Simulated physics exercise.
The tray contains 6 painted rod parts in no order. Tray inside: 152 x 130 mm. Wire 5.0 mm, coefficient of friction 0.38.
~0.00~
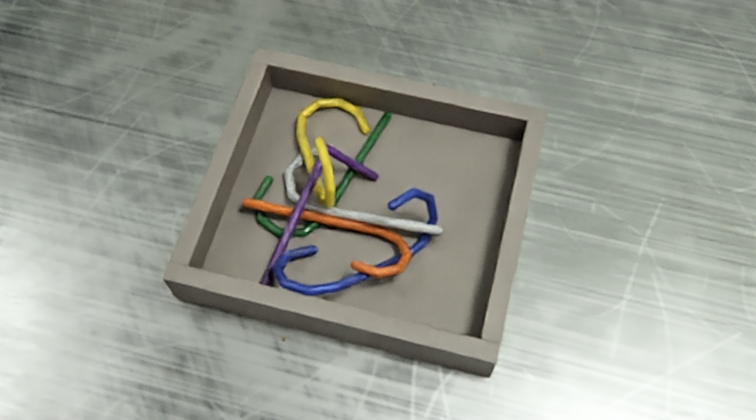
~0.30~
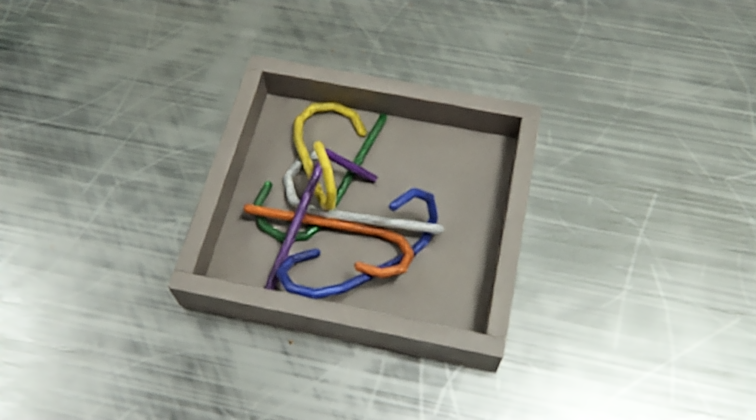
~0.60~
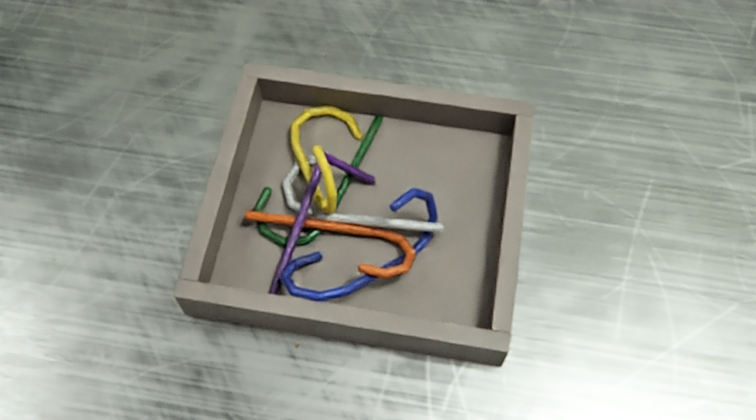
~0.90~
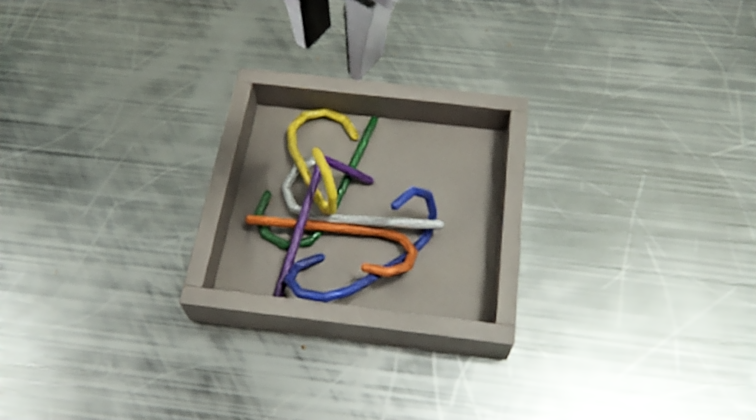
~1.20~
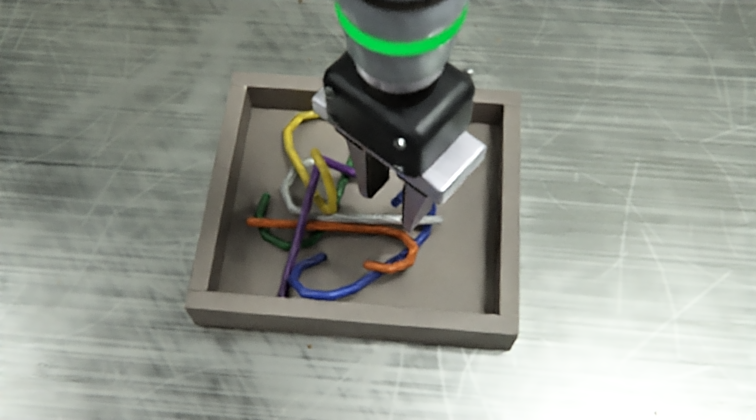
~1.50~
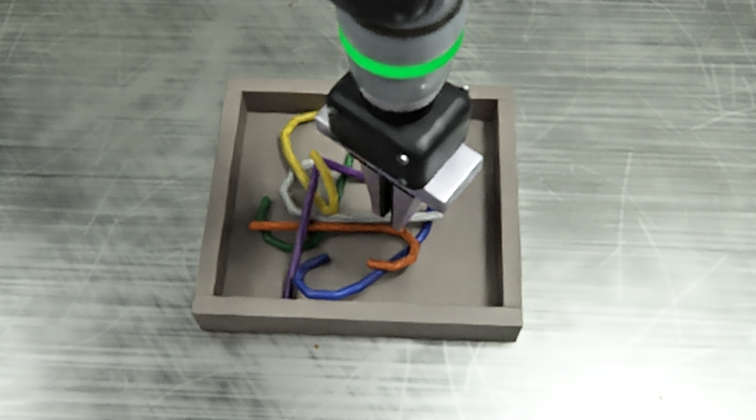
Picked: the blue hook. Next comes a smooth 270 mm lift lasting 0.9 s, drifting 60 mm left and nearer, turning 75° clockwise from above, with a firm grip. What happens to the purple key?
The purple key stays behind.
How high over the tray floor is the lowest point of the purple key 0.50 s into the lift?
About 0 mm.
After 1.77 s, lowest point more than 20 mm over the tray floor, blue hook 58 mm.
After 2.00 s, lowest point more than 20 mm over the tray floor, blue hook 159 mm.
After 2.40 s, lowest point more than 20 mm over the tray floor, blue hook 272 mm.
End, hanging blue hook 272 mm; the other 5 are down.
